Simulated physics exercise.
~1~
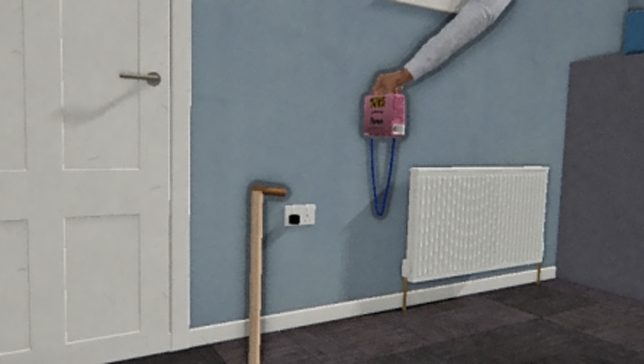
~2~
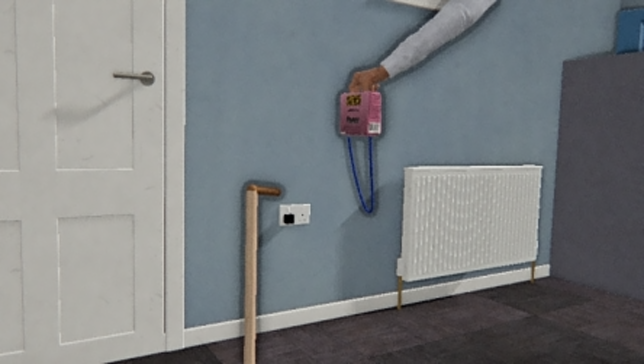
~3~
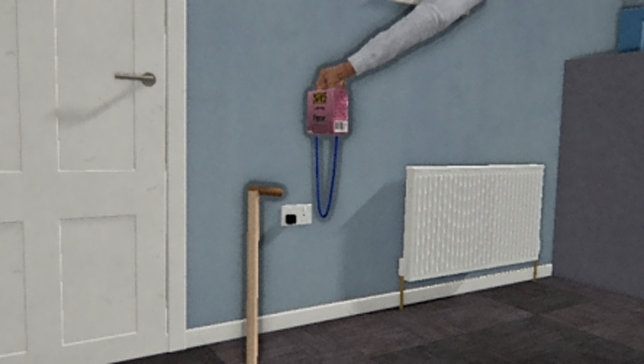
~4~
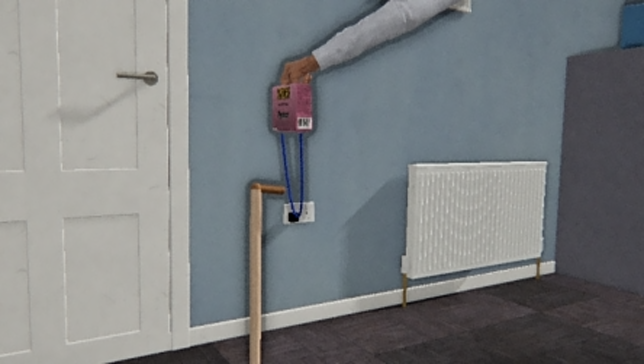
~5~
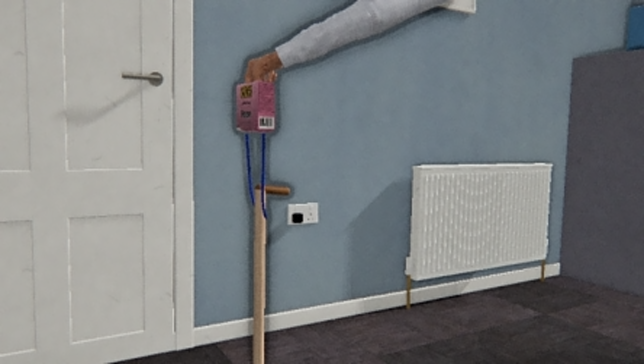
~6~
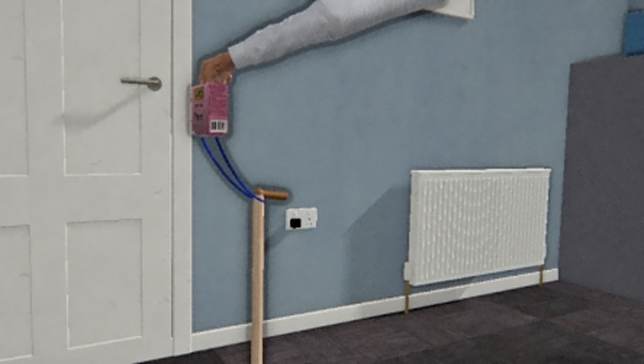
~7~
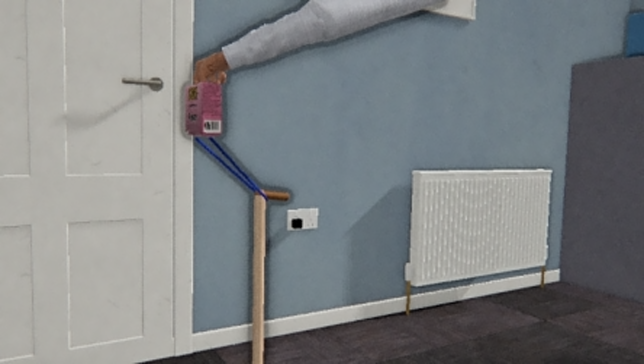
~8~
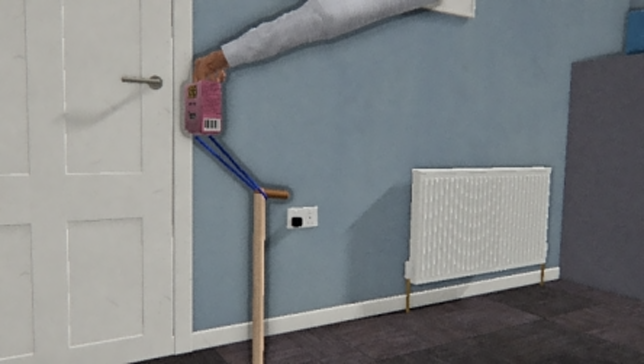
Pink pouch with a blue cord loop moving left in a hand, its loop catching on a wooden post and pulling tight.
